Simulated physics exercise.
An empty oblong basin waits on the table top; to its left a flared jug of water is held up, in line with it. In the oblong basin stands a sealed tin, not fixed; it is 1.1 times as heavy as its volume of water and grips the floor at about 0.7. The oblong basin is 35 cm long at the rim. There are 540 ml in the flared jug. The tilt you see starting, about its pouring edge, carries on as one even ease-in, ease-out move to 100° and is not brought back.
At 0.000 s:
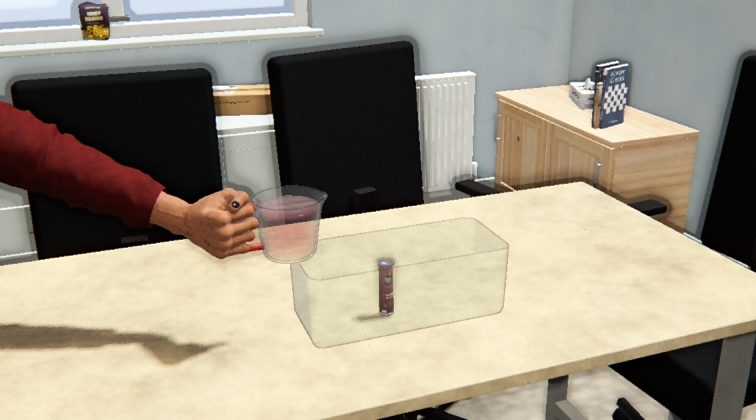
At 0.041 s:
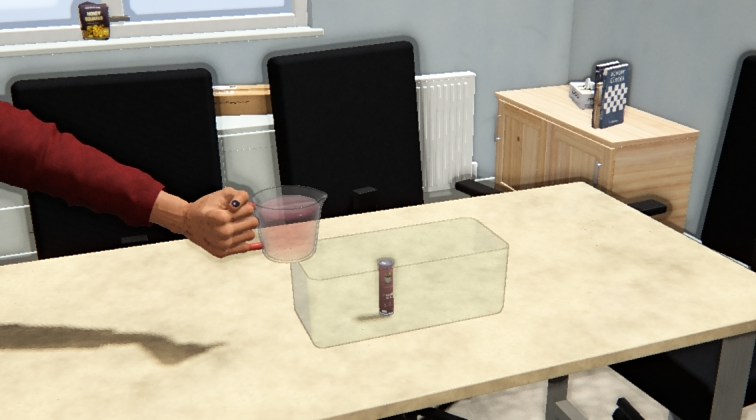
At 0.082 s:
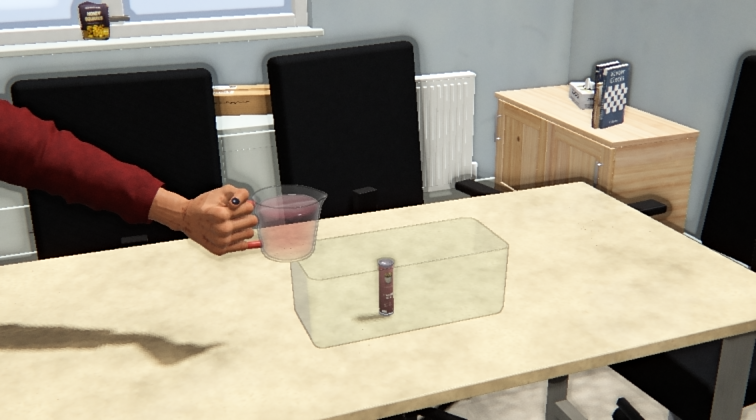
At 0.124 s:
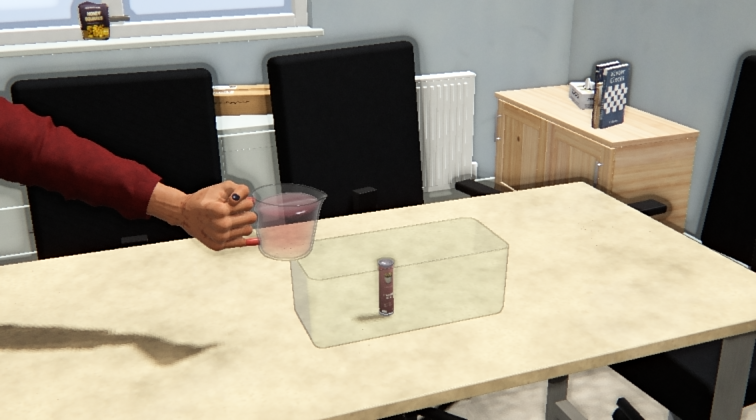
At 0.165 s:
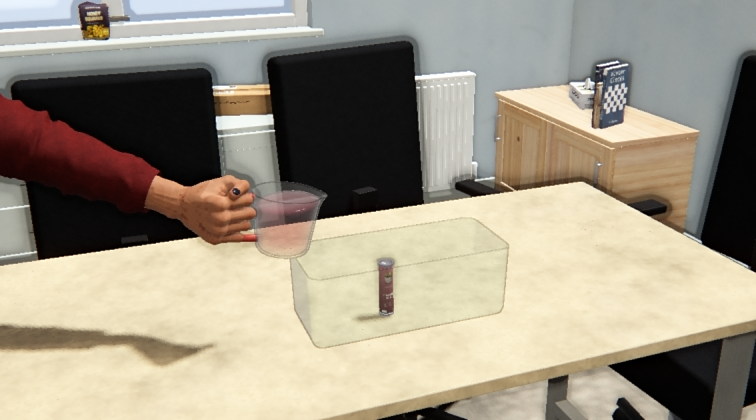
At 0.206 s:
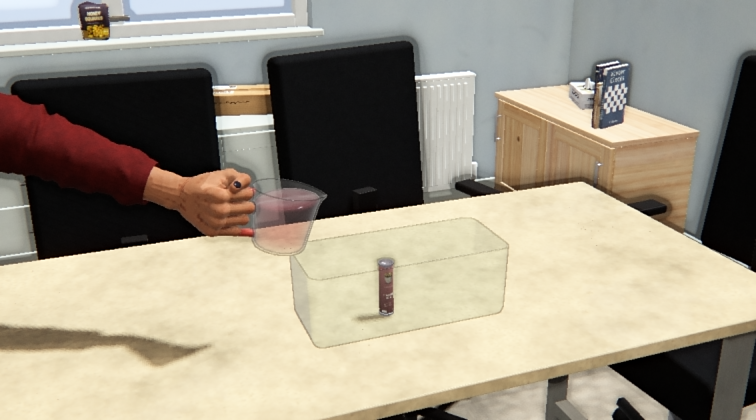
A hand in a red sleeve held a clear jug of pinkish liquid beside an empty see-through basin on a table, then slowly tilted the jug slightly to the right.
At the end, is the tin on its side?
The tin topples.
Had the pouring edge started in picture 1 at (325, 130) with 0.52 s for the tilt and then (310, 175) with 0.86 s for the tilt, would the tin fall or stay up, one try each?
First it keeps standing; then it goes over.
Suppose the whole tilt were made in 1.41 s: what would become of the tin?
Then it falls.
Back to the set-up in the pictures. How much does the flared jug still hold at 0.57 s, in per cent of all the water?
About 74 per cent.
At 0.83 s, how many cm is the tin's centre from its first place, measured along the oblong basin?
About 4 cm.
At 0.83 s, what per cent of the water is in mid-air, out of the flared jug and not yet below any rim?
Some 30 per cent.
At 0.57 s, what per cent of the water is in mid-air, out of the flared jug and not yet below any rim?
Near 22 in a hundred.
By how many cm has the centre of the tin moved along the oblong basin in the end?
Some 7.5 cm.
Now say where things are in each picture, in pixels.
It leans 0°; its right rim is at (327, 193); the water meets the walls at (255, 210) and (318, 201); the oblong basin's rim runs from (298, 263) to (491, 232); the tin's top is at (386, 264), in the first frame.
It leans 1°; its right rim is at (327, 193); the water meets the walls at (255, 209) and (318, 201), in the second frame.
It leans 2°; its right rim is at (327, 193); the water meets the walls at (255, 209) and (318, 199), in the third frame.
It leans 5°; its right rim is at (326, 193); the water meets the walls at (255, 208) and (318, 197), in the fourth frame.
It leans 8°; its right rim is at (326, 194); the water meets the walls at (254, 206) and (318, 196), in the fifth frame.
It leans 12°; its right rim is at (326, 194); the water meets the walls at (254, 202) and (319, 194), in the sixth frame.
By 0.57 s the tilt is 69° and 74 per cent is still to pour; the tin stands where it began.
By 0.83 s the tilt is 98° and 17 per cent is still to pour; the tin leans 44°.
By 1.11 s the tilt is 100° and 1 per cent is still to pour; the tin lies on its side.
By 1.41 s the tilt is 100° and 0 per cent is still to pour; the tin lies on its side.
At rest the tin lies on its side.
